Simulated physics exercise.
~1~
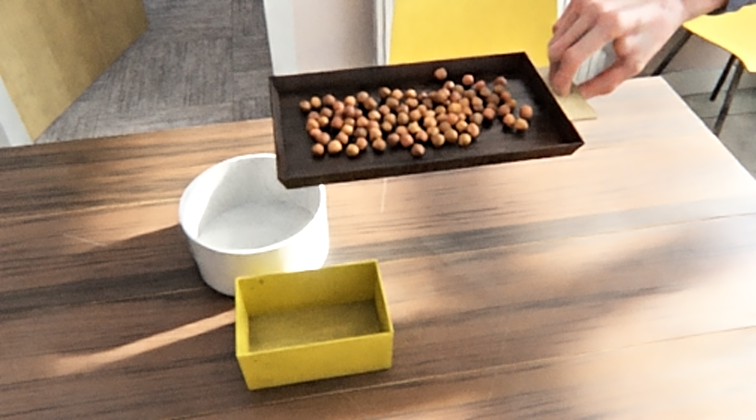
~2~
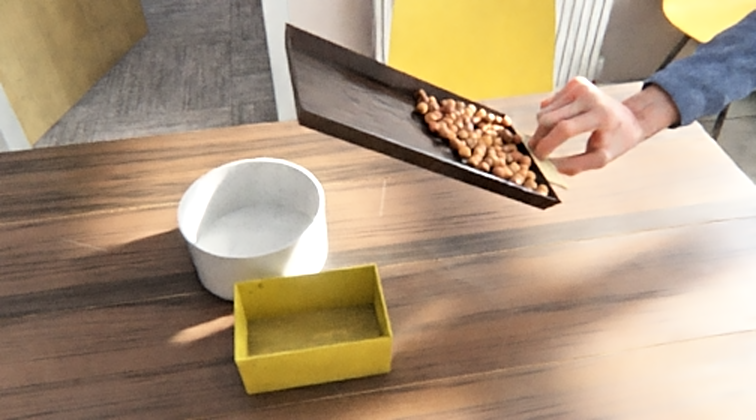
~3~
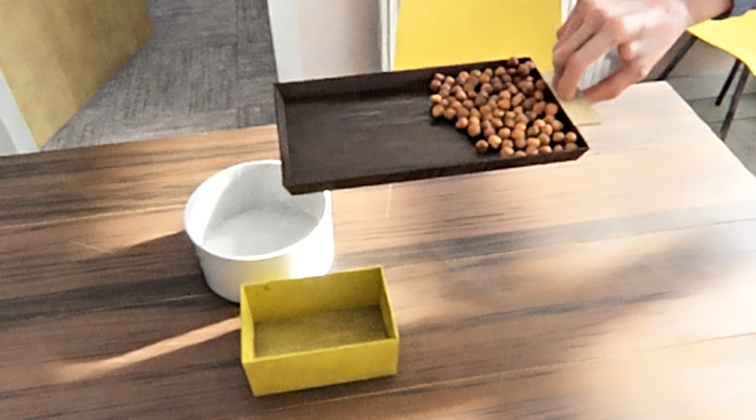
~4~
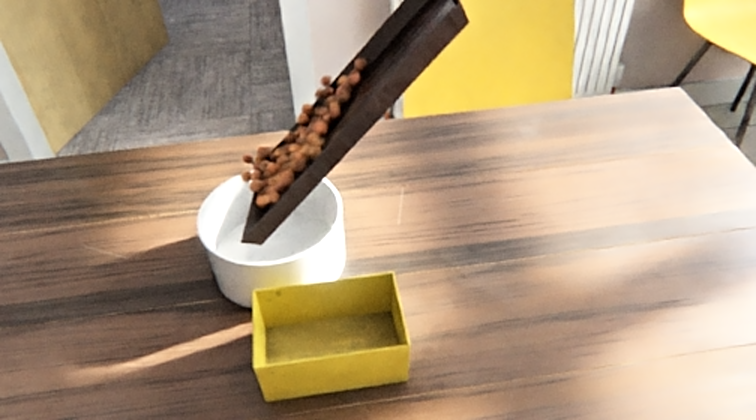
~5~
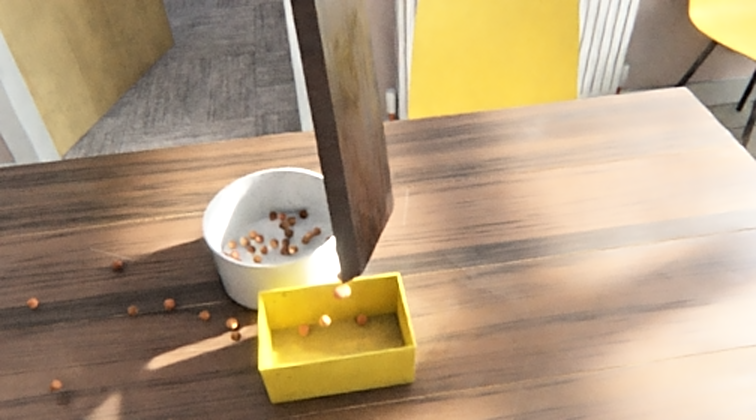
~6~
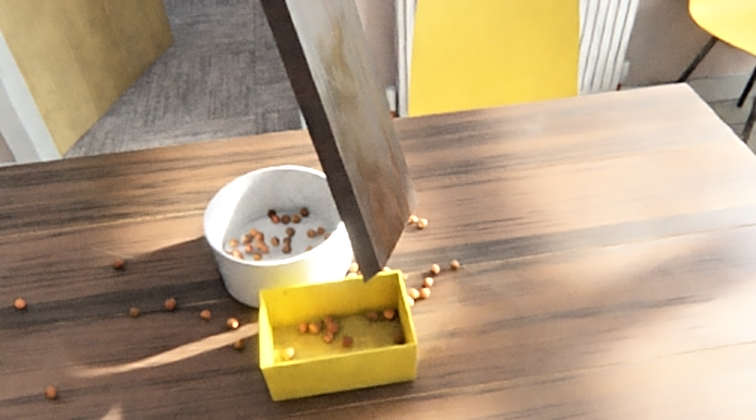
The video shows a hand beside a dark tray of hazelnuts that tilts right, levels, then moves left and tips steeply over a white pot and a yellow tin, spilling nuts into both, with many others ending up scattered across the wooden table.
